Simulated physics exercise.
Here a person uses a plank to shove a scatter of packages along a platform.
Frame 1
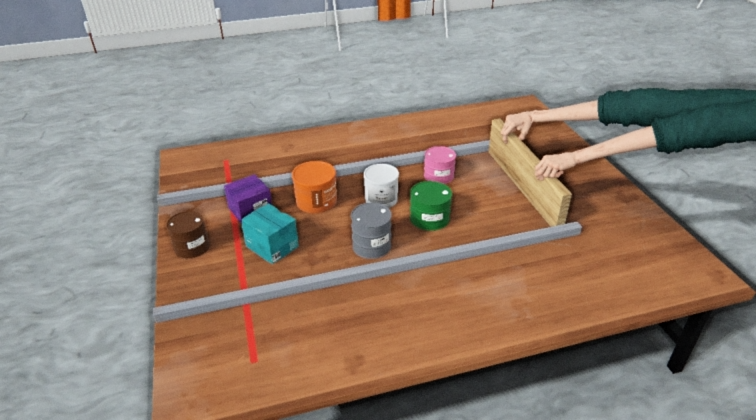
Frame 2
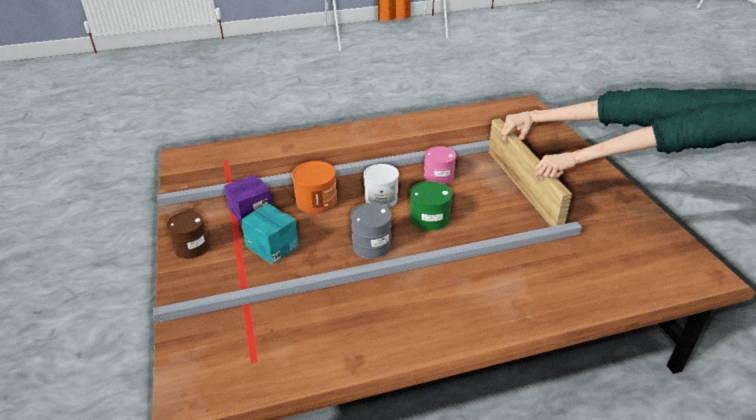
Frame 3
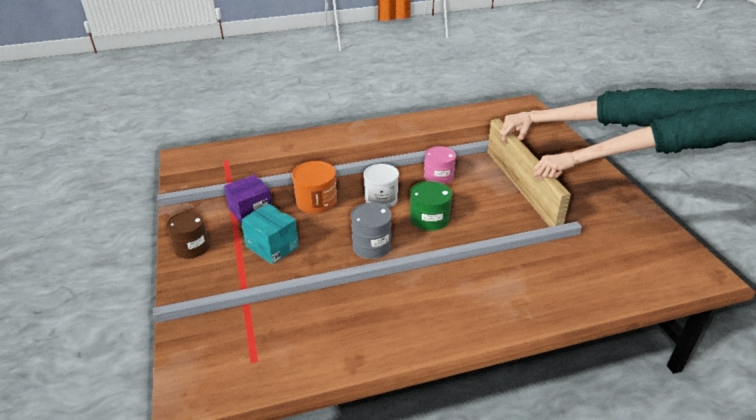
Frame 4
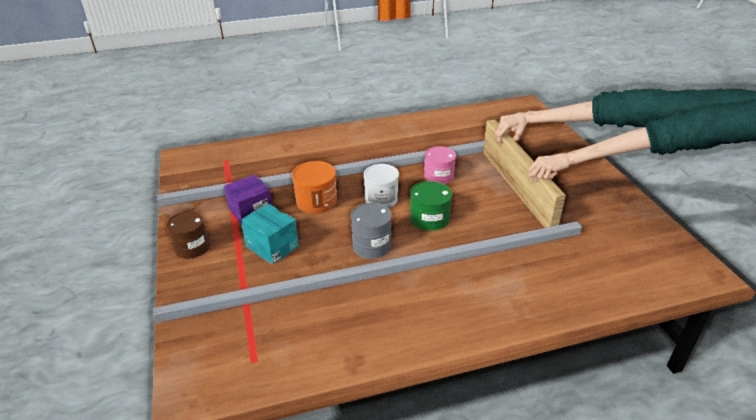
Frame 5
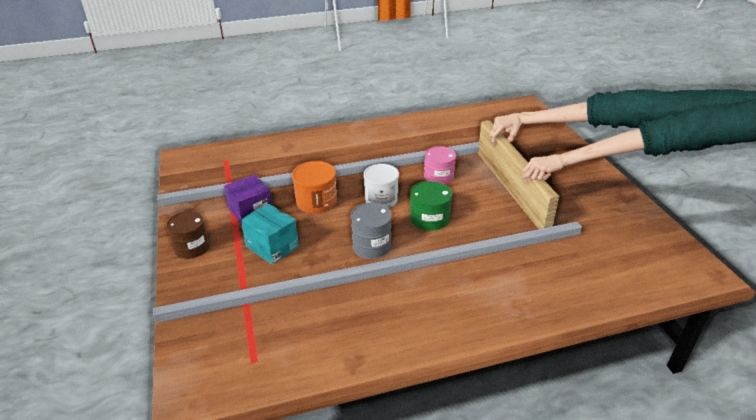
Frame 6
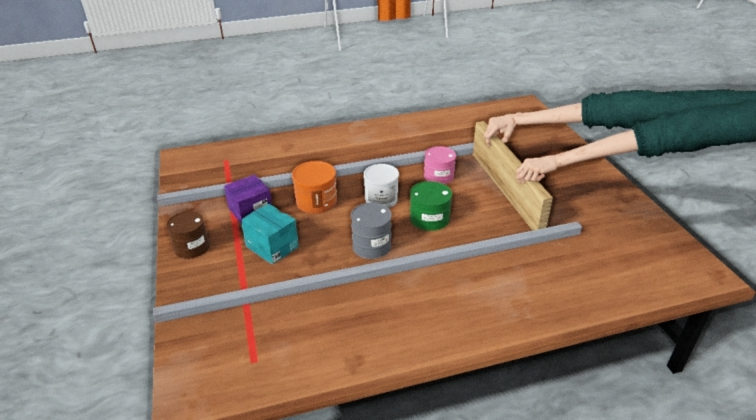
A person's two hands slid a wooden plank slowly a short way left along a wooden table, between two grey rails, while the colourful canisters and boxes in front of it stayed still.
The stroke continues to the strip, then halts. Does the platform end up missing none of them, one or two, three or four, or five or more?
It is missing one or two.
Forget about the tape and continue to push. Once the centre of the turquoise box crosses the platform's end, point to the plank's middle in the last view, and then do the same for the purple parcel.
Around (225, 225), then around (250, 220).
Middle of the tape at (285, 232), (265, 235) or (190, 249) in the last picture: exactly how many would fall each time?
In order: 0, 0 and 4.
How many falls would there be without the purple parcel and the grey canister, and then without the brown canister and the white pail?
The count is 1 in the first case and 0 in the second.
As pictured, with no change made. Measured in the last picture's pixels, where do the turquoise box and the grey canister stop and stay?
Roughly (167, 251) for the first and roughly (219, 271) for the second.
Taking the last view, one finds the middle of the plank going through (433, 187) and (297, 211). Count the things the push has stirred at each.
The number moved is 2 and then 7.
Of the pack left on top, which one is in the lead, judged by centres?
Answer: The turquoise box.
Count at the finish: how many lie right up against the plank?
4 of them.
Soon after, none off yet; brown canister at rest near (189, 235); purple parcel at rest near (249, 199); turquoise box at rest near (270, 233).
In the end, the number that fall off is one or two; gone, purple parcel and brown canister.
